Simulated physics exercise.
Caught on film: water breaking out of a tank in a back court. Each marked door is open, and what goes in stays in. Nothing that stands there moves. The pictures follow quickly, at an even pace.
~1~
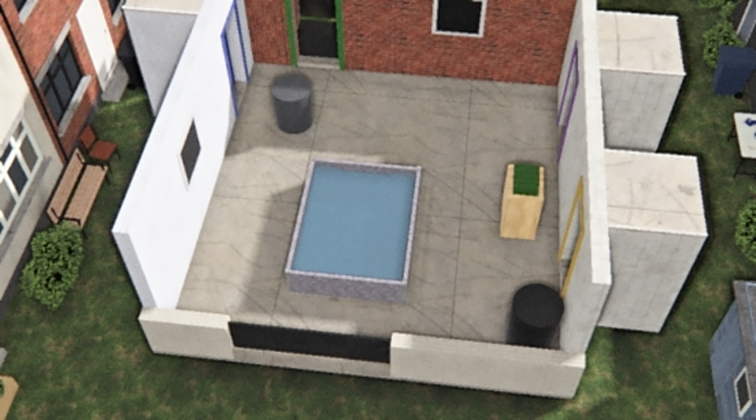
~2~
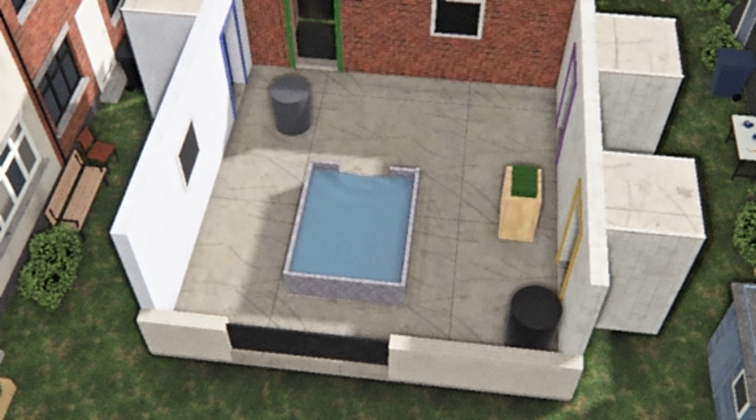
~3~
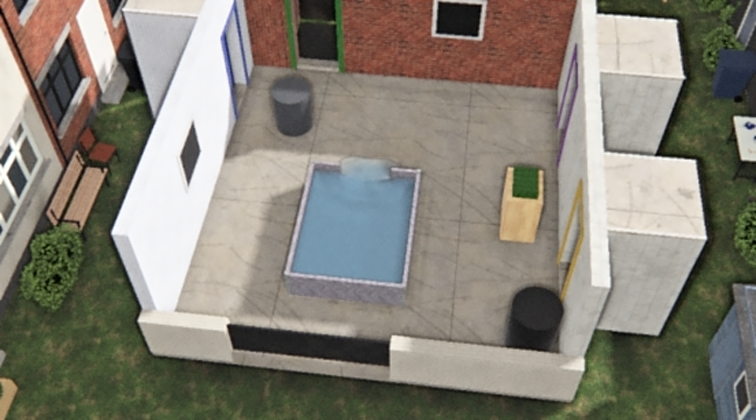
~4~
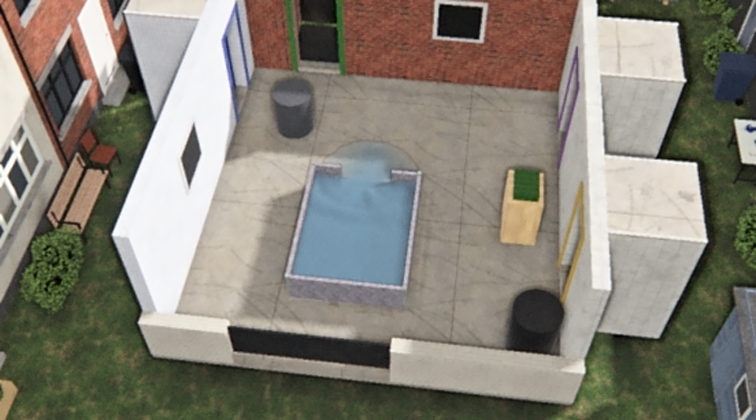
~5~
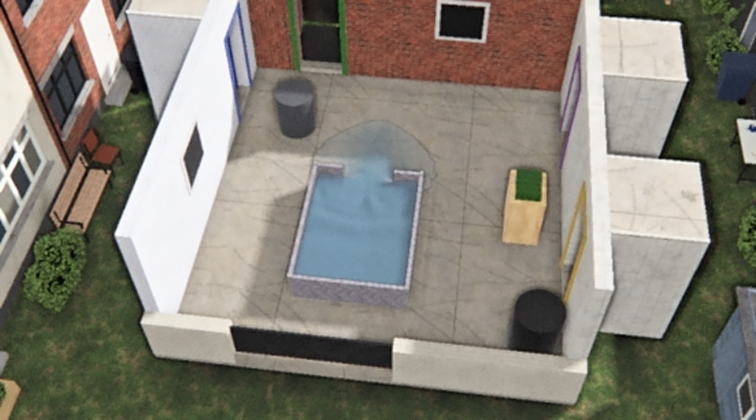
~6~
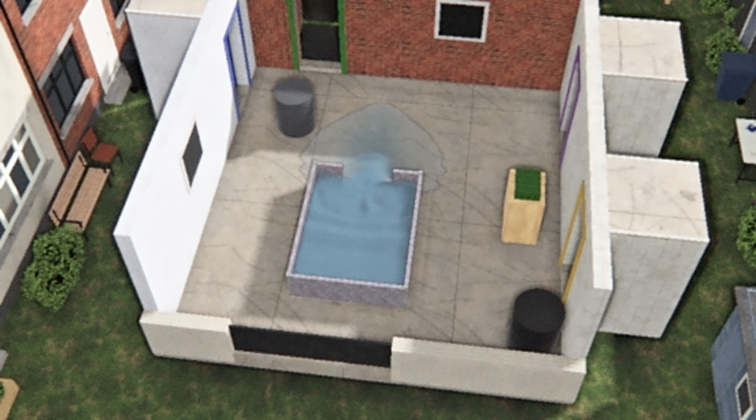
A raised tank of blue water sat still in a walled back court, then a gap opened in its far side and water poured out, fanning across the paving toward the brick wall.
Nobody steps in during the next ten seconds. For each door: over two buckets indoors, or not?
The blue door takes more than that; the purple door takes more than that; the yellow door stays under that; the green door takes more than that.
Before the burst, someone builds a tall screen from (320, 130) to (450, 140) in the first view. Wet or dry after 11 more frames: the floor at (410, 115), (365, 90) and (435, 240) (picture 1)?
In that order: Clear, free of water, clear.
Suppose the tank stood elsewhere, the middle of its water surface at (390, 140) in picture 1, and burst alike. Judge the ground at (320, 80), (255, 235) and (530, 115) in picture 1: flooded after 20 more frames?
In turn: Awash, free of water, awash.
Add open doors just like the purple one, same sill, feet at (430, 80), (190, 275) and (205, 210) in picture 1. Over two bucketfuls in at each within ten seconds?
In that order: Is over, lets less in, stays under.
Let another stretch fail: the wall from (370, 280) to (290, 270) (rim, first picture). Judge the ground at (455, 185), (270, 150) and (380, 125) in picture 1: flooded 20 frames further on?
One after the other: Dry, covered, not flooded.
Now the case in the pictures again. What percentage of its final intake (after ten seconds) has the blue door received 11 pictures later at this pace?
Near 0 in a hundred.
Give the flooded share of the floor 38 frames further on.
Roughly 65 per cent.
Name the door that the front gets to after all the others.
The door marked yellow.
A moment on, water covers 20 % of the floor; the blue door not reached, the purple door not reached, the yellow door not reached, the green door not reached.
Next, water covers 30 % of the floor; the blue door not reached, the purple door not reached, the yellow door not reached, the green door under two buckets in.
Then, water covers 35 % of the floor; the blue door wet at the sill, nothing in, the purple door wet at the sill, nothing in, the yellow door not reached, the green door over two buckets in.
Later, water covers 65 % of the floor; the blue door over two buckets in, the purple door under two buckets in, the yellow door wet at the sill, nothing in, the green door over two buckets in.
In the end, water covers 90 % of the floor; the blue door over two buckets in, the purple door over two buckets in, the yellow door wet at the sill, nothing in, the green door far over two buckets in.
